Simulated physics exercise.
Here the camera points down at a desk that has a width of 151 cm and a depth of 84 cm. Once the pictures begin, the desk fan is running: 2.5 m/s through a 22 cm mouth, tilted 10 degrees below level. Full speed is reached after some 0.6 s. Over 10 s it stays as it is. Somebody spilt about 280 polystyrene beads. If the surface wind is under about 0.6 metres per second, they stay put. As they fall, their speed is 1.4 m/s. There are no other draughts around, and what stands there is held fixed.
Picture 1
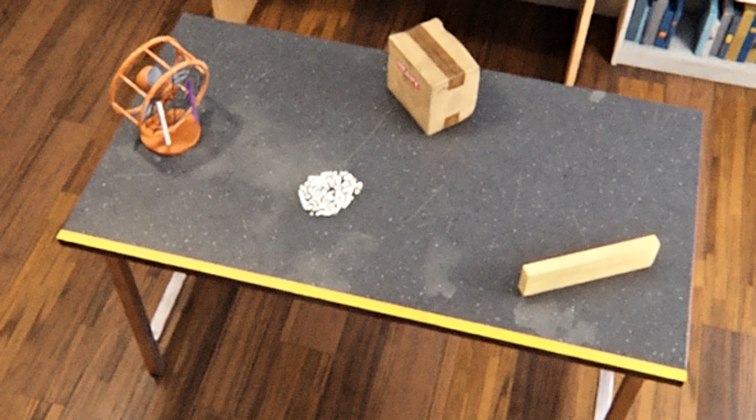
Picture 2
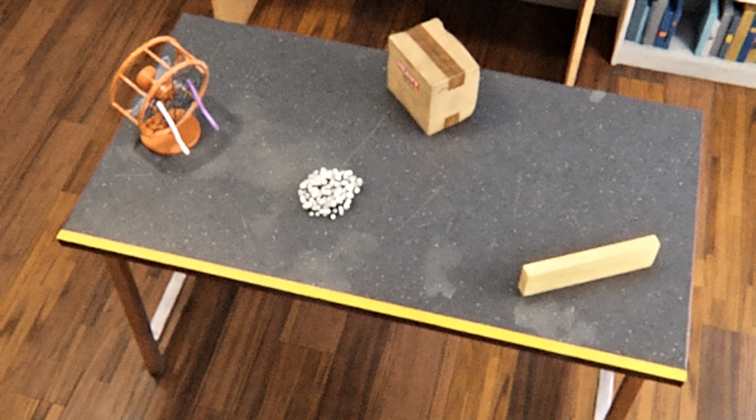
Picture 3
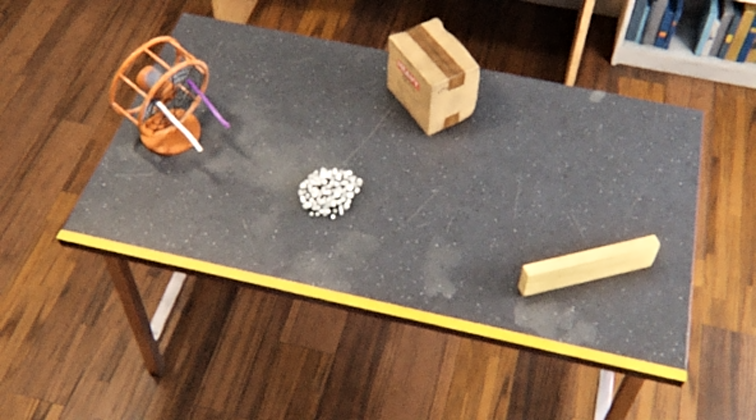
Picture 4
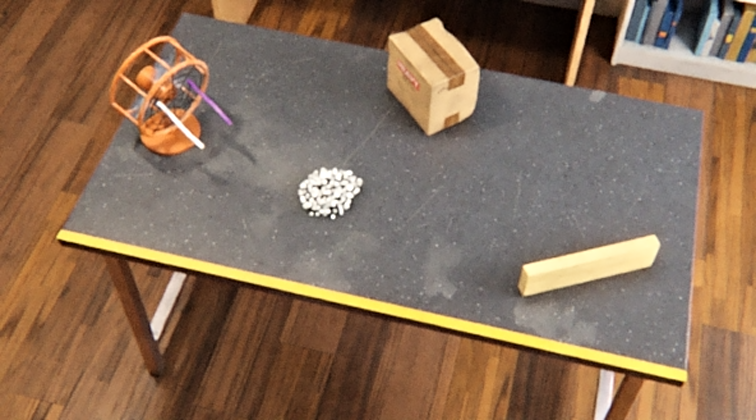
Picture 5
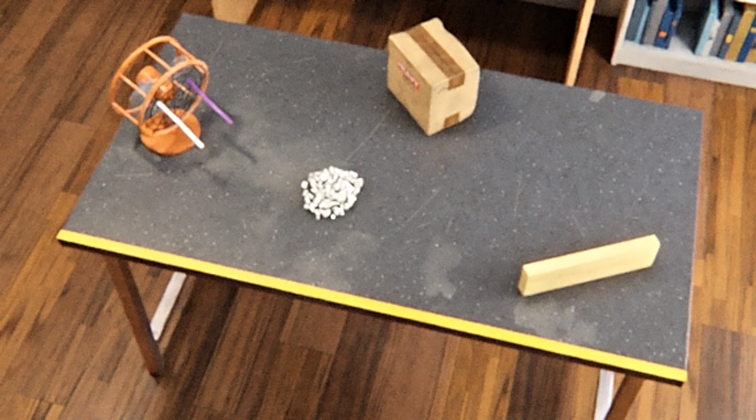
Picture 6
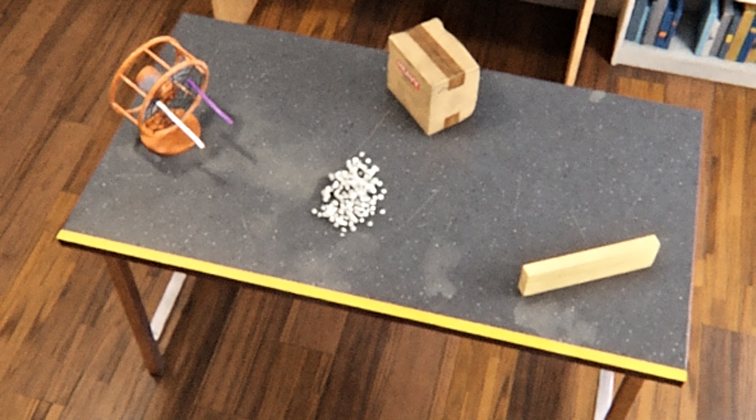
On a dark desk with a box and board, an orange fan's ribbons stream outward before white beads shift right and scatter.
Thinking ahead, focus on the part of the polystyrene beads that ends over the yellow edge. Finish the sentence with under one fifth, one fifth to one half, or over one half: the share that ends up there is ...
... under one fifth of the total.
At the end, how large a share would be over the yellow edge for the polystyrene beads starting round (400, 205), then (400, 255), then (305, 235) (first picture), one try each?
Taking the three spots in order, you'd get around 0 percent, 70 percent and 90 percent.
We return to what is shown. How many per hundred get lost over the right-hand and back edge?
Roughly 80 per cent at the right-hand edge and 0 per cent at the back edge.
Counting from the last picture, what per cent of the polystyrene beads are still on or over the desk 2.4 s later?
Some 25 per cent at that time.
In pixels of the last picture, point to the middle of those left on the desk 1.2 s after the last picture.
Roughly pixel (631, 191).
Then, 1.2 s after the last picture the count stands so, 5 % are over the yellow edge; the middle of those still in play is near (665, 205).
Then, 2.4 s after the last picture the count stands so, 6 % are over the yellow edge; the middle of those still in play is near (640, 190).
Then, 4.7 s after the last picture the count stands so, 6 % are over the yellow edge; the middle of those still in play is near (618, 182).
Then, 9.2 s after the last picture, at the end, 6 % are over the yellow edge.
